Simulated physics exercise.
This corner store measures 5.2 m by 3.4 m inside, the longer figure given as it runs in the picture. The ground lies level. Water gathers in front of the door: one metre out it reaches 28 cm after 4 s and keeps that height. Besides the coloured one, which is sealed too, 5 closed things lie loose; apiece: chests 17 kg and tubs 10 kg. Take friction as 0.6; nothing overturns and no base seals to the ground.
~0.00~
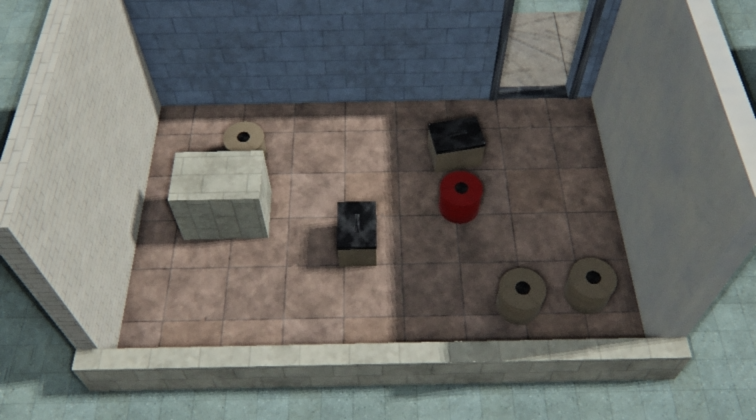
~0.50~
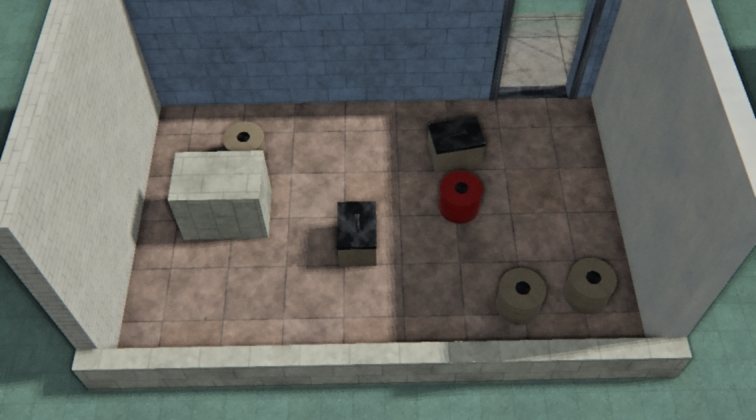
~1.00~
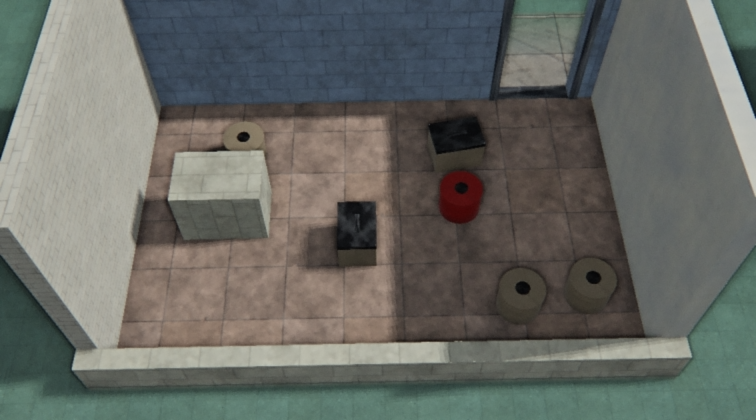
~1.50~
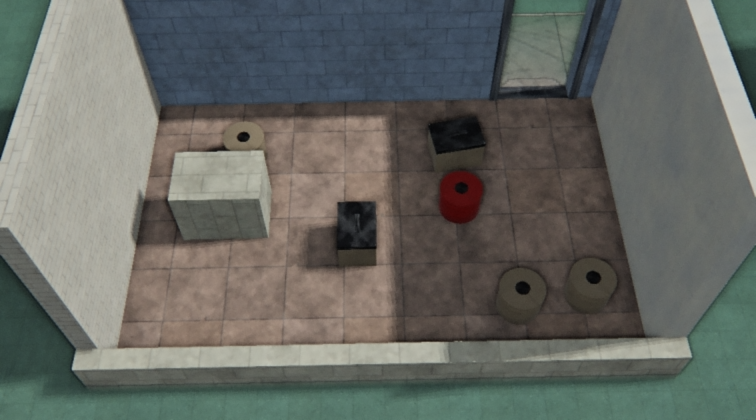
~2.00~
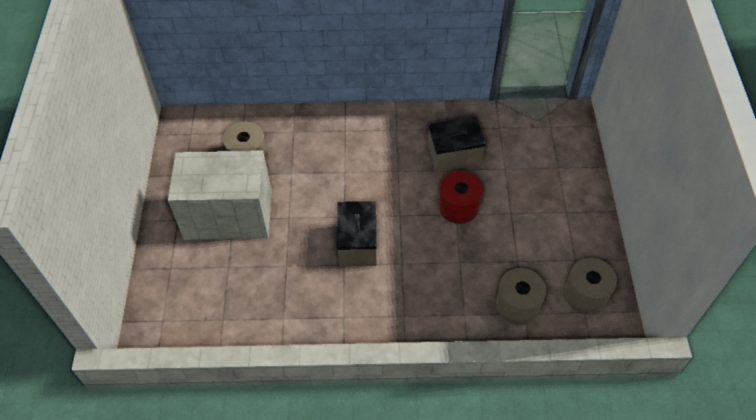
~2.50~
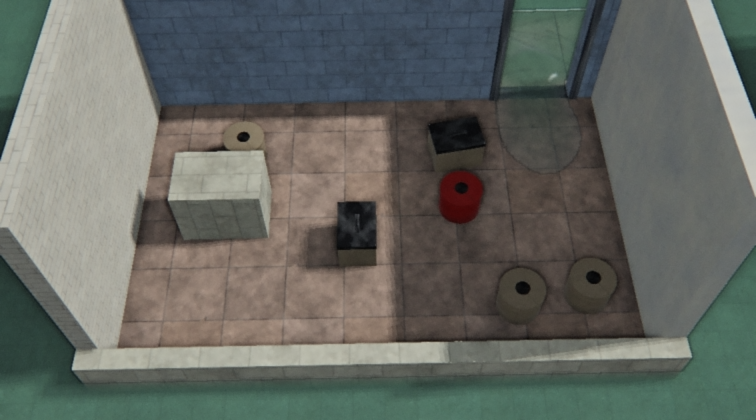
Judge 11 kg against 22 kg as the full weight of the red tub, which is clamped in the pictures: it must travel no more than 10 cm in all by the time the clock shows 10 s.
I expect that the smaller load will do.
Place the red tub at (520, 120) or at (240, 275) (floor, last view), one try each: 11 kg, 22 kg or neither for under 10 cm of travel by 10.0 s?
In turn: Neither holds; only the larger holds.
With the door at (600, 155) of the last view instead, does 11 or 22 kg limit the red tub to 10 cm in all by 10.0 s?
Then only the higher weight holds it.
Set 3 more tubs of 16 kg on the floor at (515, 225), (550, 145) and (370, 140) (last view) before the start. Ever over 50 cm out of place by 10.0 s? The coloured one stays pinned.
In turn: Over, over, less.
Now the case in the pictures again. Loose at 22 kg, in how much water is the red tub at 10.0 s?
About 4 cm.
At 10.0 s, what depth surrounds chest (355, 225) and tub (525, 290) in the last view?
Roughly 5 and 9 cm.
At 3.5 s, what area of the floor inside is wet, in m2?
Some 3.5 m2.
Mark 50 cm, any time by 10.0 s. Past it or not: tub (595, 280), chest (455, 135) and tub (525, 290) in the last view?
In that order: Past it, less, more.
After 3.5 s the red tub would be 0 cm from its start with 11 kg and 0 cm from its start with 22 kg; 1 cm of water round it then.
After 4.5 s the red tub would be 0 cm from its start with 11 kg and 0 cm from its start with 22 kg; 2 cm of water round it then.
After 7.0 s the red tub would be 0 cm from its start with 11 kg and 0 cm from its start with 22 kg; 3 cm of water round it then.
After 10.0 s the red tub would be 0 cm from its start with 11 kg and 0 cm from its start with 22 kg; 4 cm of water round it then.
